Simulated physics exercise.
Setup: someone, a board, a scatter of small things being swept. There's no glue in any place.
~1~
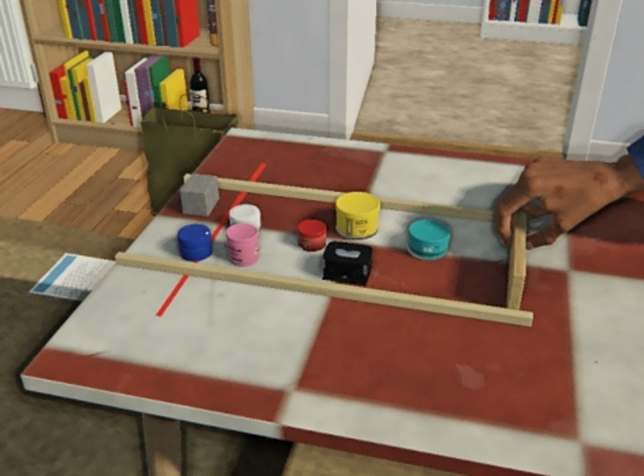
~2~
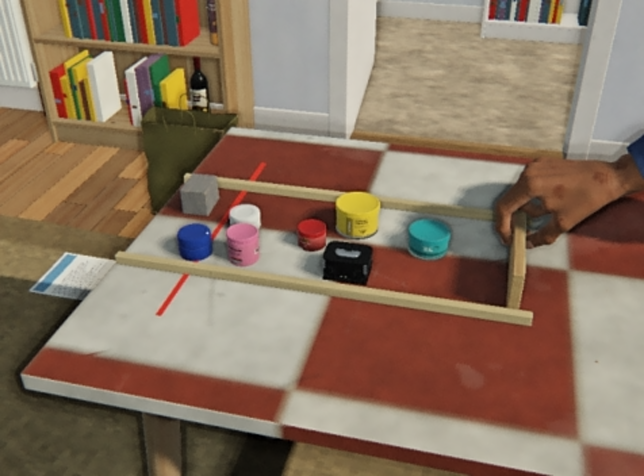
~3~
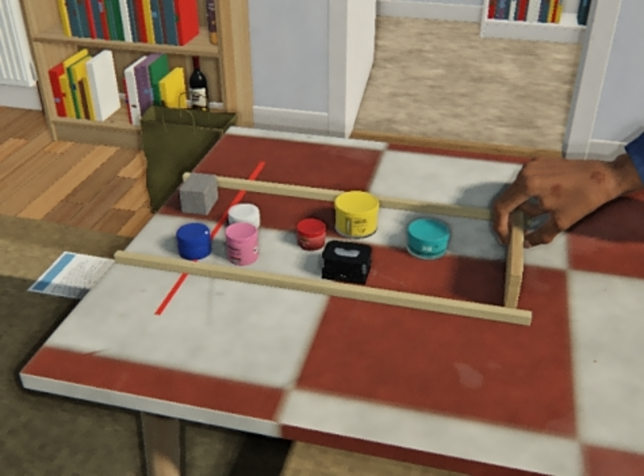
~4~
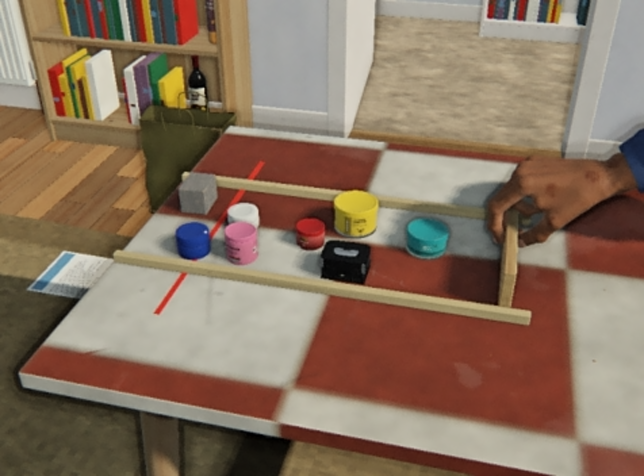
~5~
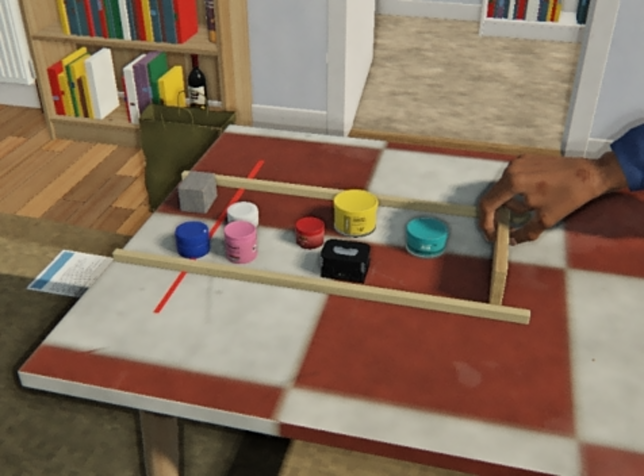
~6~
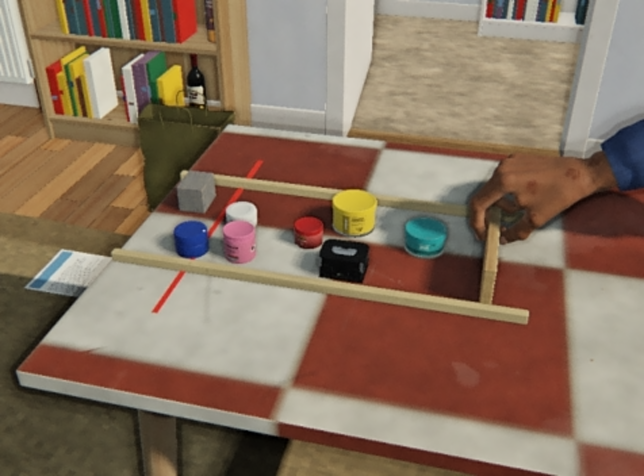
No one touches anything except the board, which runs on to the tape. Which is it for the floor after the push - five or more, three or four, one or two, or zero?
The push is going to knock one or two off the table.
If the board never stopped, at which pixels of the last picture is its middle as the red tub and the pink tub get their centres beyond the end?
Near (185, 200), then near (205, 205).
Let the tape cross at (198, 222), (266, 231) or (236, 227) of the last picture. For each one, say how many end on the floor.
You'd get 3, then 0, then 0.
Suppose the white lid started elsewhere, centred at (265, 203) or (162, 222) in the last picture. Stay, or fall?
Keeps its place, then keeps its place.
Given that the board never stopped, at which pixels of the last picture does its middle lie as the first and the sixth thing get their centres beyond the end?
About (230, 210) and about (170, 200).
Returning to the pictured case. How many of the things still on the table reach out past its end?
It comes to 1.
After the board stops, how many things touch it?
Contact count: 3.
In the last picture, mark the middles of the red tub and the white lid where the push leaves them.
The red tub stops around (171, 221); the white lid around (170, 207).
Soon after, none off yet; grey block at rest near (197, 192); blue lid at rest near (191, 240); white lid at rest near (242, 216).
After that, none off yet; grey block moving near (193, 190); blue lid displaced about its own width near (151, 235); white lid displaced about its own width near (205, 211).
In the end, the number that fall off is one or two; gone, blue lid.
